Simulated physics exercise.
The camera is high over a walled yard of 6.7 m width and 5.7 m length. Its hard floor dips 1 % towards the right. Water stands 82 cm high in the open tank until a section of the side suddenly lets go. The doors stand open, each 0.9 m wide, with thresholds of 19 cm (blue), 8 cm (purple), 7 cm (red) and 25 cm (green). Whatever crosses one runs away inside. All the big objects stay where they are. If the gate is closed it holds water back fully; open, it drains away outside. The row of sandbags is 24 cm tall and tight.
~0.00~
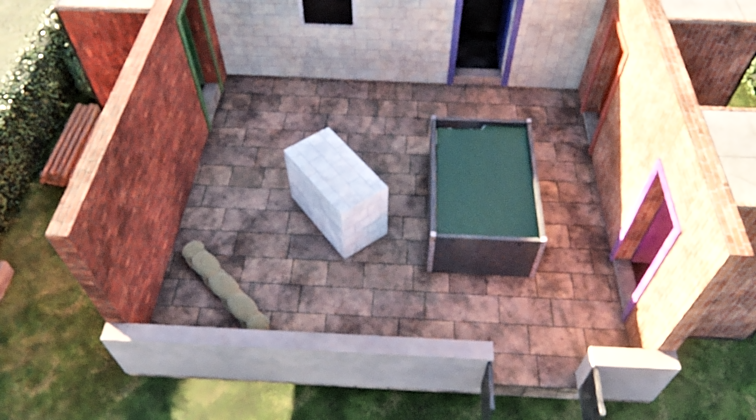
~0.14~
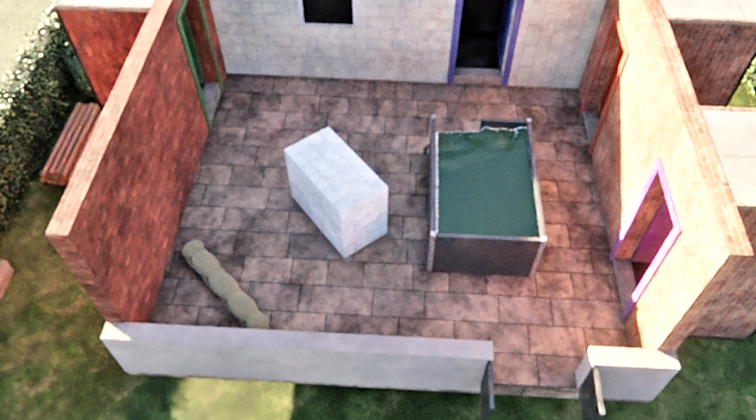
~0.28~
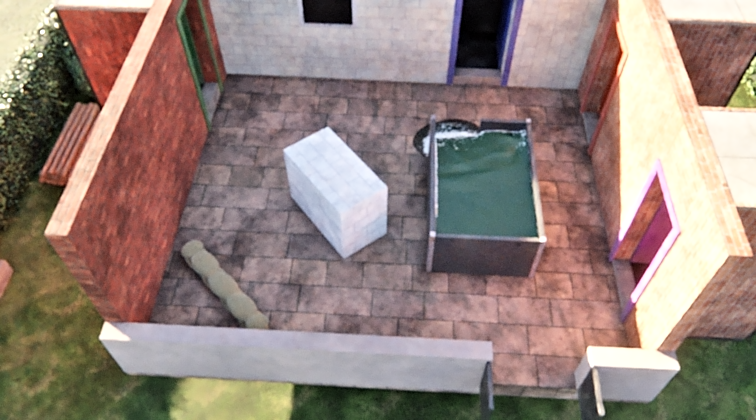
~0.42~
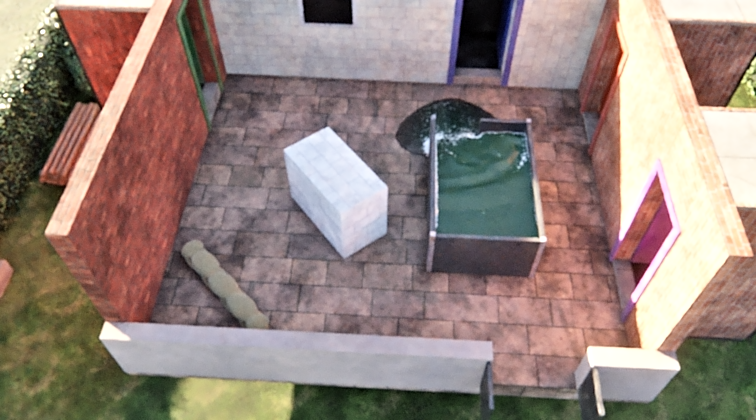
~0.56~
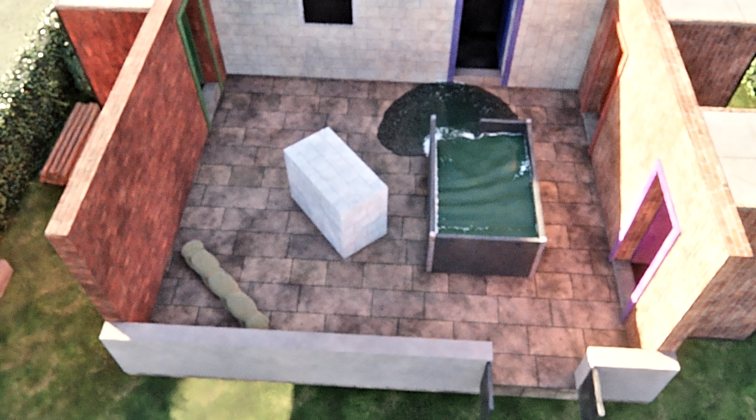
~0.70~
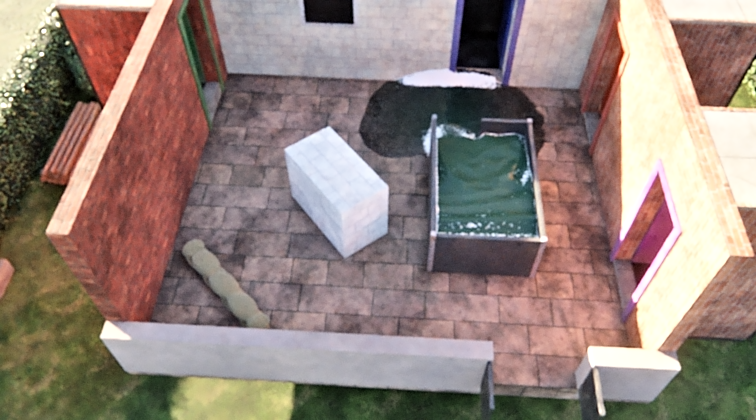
Green water pours from the far side of an open tank and spreads across the paved yard.
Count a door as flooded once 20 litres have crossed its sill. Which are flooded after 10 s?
Within that time: At the blue door it exceeds the limit; at the purple door it does not reach the limit; at the red door it passes the limit; at the green door it keeps below the limit.
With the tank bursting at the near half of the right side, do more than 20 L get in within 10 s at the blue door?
Against that limit: Blue under.
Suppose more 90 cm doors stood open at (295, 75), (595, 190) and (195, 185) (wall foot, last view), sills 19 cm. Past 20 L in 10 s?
In that order: Not over, under, not over.
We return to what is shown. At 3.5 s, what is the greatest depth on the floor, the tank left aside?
About 25 cm.
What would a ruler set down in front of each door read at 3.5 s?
In cm: Blue 22, purple 1, red 14, green 19.
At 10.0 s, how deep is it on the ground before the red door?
Roughly 8.0 cm deep.
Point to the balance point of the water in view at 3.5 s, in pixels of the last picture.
Near (427, 158).
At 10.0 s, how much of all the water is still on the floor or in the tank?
Roughly 82 in a hundred.
After 1.4 s water covers 20 % of the floor and is deepest (41 cm) near (446, 86); blue door 36 cm at the sill, 37 L in, purple door not reached, red door 2 cm at the sill, 0 L in, green door not reached.
After 2.2 s water covers 25 % of the floor and is deepest (34 cm) near (446, 86); blue door 33 cm at the sill, 103 L in, purple door not reached, red door 13 cm at the sill, 1 L in, green door 13 cm at the sill, 0 L in.
After 3.5 s water covers 50 % of the floor and is deepest (25 cm) near (571, 92); blue door 22 cm at the sill, 145 L in, purple door 1 cm at the sill, 0 L in, red door 14 cm at the sill, 24 L in, green door 19 cm at the sill, 0 L in.
After 6.0 s water covers 75 % of the floor and is deepest (18 cm) near (571, 92); blue door 14 cm at the sill, 154 L in, purple door 3 cm at the sill, 0 L in, red door 12 cm at the sill, 73 L in, green door 13 cm at the sill, 0 L in.
After 10.0 s water covers 95 % of the floor and is deepest (14 cm) near (622, 362); blue door 8 cm at the sill, 155 L in, purple door 12 cm at the sill, 5 L in, red door 8 cm at the sill, 101 L in, green door 6 cm at the sill, 0 L in.
